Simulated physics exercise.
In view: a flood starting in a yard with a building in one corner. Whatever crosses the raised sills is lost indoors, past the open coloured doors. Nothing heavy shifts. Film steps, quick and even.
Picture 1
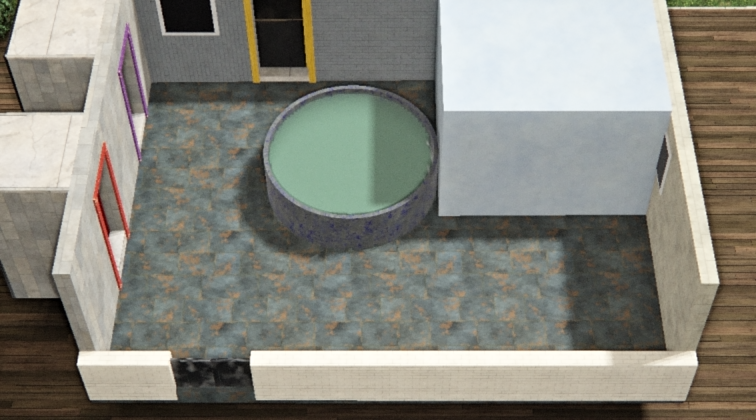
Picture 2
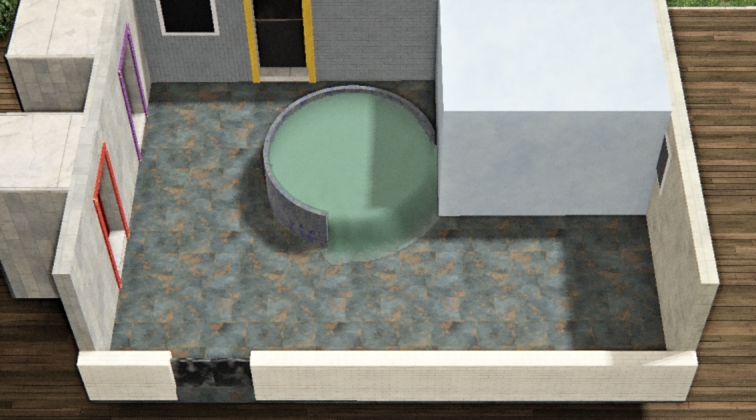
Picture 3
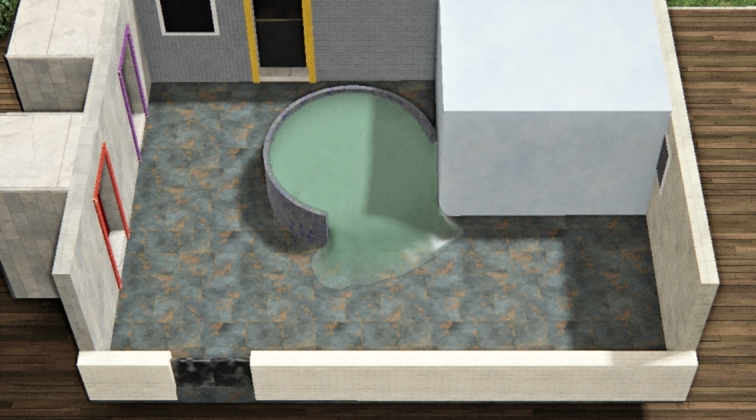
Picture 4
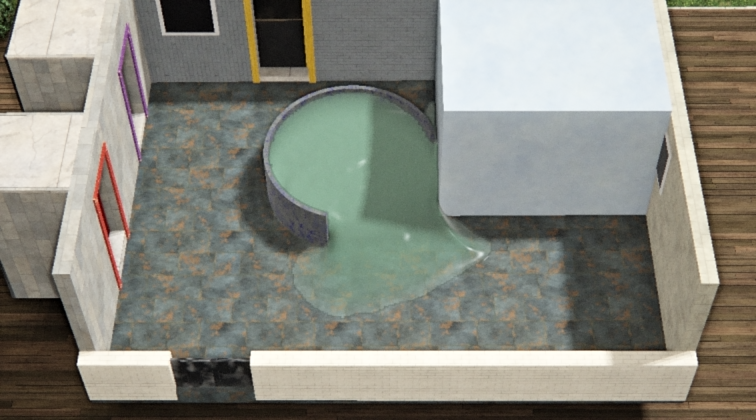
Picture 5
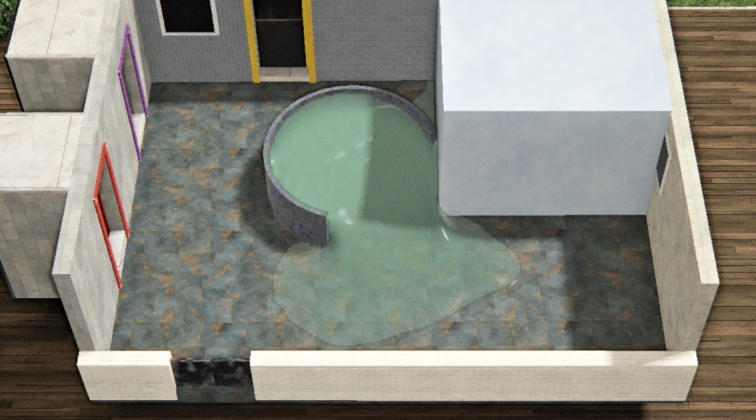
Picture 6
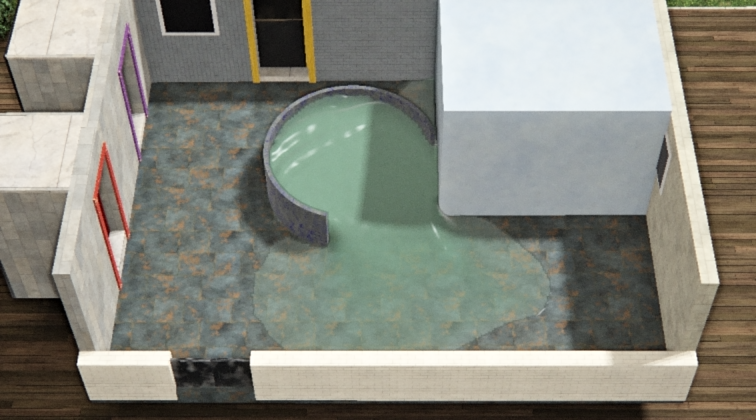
Green water pours from a round pool's open front and spreads across the tiled yard.
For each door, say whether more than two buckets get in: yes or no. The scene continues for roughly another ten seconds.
Purple door: No; yellow door: No; red door: No.
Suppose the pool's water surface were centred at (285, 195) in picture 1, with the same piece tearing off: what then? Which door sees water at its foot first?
That would be the one in red, I say.
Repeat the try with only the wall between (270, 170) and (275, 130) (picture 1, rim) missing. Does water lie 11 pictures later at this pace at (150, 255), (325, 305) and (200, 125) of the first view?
In turn: Swamped, untouched, swamped.
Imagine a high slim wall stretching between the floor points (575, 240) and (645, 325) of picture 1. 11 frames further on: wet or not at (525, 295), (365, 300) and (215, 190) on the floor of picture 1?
Listed order: Swamped, swamped, spared.
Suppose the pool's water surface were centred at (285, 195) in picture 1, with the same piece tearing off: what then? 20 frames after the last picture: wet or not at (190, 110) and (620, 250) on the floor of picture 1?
Bone-dry, soaked.
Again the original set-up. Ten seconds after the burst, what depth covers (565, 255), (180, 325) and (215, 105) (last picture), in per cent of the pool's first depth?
Taking the places in turn, I get roughly 10, 18 and 20 percent.
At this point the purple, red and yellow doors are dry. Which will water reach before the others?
I'd say the yellow door.
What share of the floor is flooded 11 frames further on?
Roughly 50 percent, I reckon.
A moment on, water covers 45 % of the floor; the purple door not reached, the yellow door not reached, the red door not reached.
Next, water covers 50 % of the floor; the purple door not reached, the yellow door not reached, the red door not reached.
Then, water covers 70 % of the floor; the purple door not reached, the yellow door wet at the sill, nothing in, the red door wet at the sill, nothing in.
Later, water covers 90 % of the floor; the purple door wet at the sill, nothing in, the yellow door wet at the sill, nothing in, the red door wet at the sill, nothing in.
In the end, water covers 100 % of the floor; the purple door wet at the sill, nothing in, the yellow door wet at the sill, nothing in, the red door wet at the sill, nothing in.
